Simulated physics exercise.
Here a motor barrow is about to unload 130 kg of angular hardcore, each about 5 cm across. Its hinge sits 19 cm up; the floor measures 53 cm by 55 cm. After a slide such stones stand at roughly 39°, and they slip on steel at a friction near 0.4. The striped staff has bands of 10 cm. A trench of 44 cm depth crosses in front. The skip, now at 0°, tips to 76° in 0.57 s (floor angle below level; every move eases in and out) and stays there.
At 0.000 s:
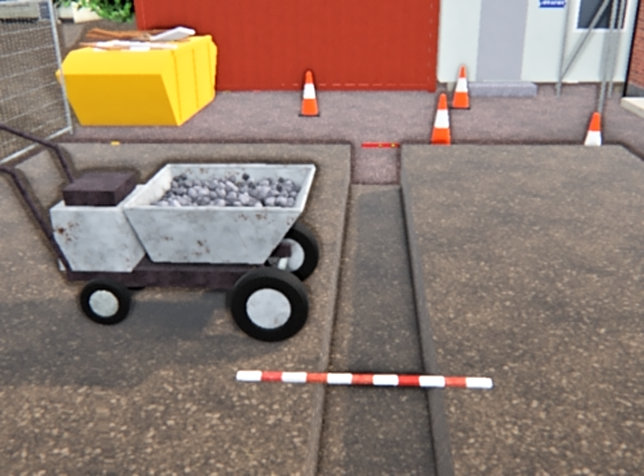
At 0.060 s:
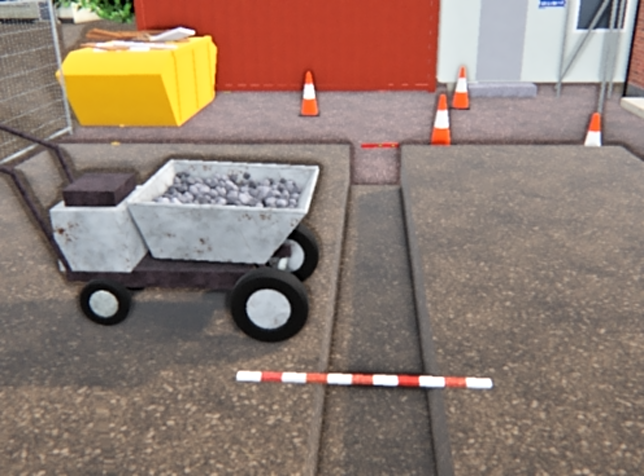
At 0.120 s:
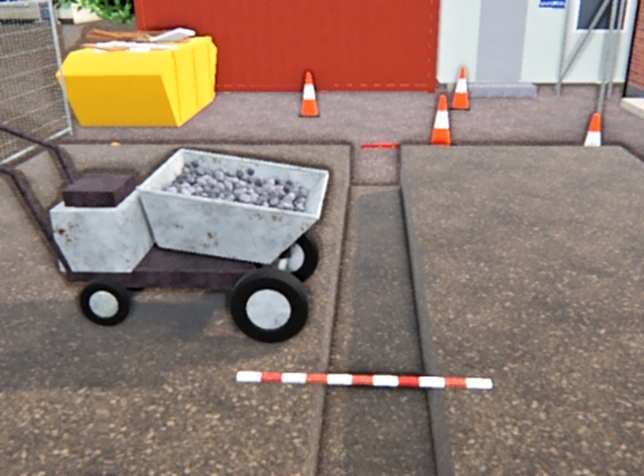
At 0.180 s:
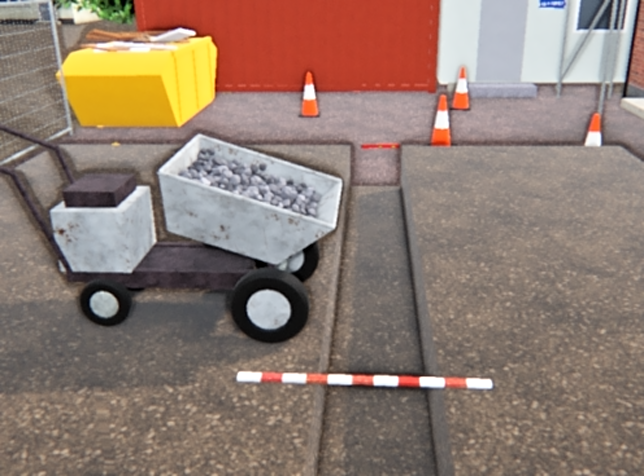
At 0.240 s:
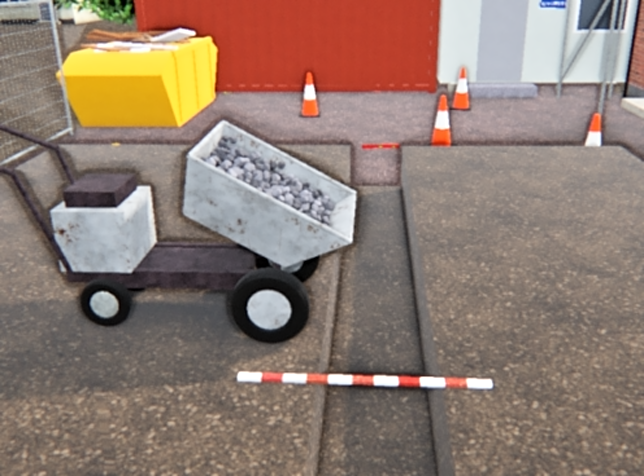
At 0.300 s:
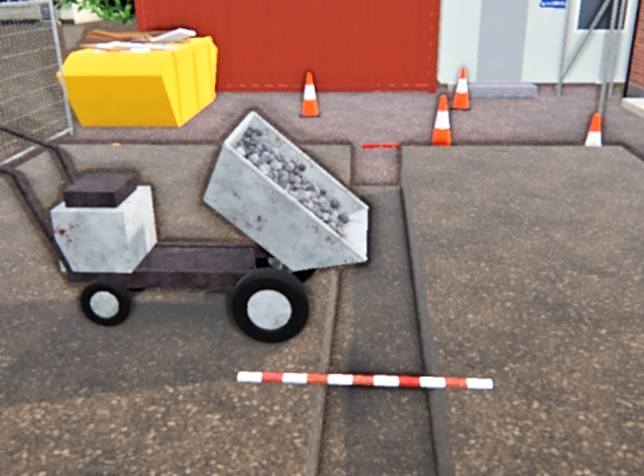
On a paved yard with a yellow skip, traffic cones and a red wall behind, a motor barrow loaded with grey stones stands left of a shallow trench, a striped staff lying in front. Its tray starts level, then tilts steadily steeper toward the right, its rear rising while the wheels stay still.
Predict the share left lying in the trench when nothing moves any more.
Close to 67 in a hundred.
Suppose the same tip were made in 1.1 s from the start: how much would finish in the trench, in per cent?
In that case some 90 per cent.
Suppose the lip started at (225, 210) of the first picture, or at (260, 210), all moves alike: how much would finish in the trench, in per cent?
About 100 and 95 per cent.
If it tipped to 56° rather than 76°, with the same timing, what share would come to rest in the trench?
It would be near 20 per cent.
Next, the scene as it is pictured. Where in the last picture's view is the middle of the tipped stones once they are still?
Around (414, 366).
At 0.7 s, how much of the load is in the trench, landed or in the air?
Some 25 per cent.
After 0.4 s the floor is at 65°; 100 % in the skip; the foremost stones are at (371, 263).
After 0.7 s the floor is at 76°; 66 % in the skip, 27 % in the trench, 7 % past the trench; the foremost stones are at (454, 309).
After 1.0 s the floor is at 76°; 15 % in the skip, 51 % in the trench, 33 % past the trench; the foremost stones are at (617, 314).
After 3.0 s the floor is at 76°; 0 % in the skip, 67 % in the trench, 33 % past the trench; the foremost stones are past the picture's edge.
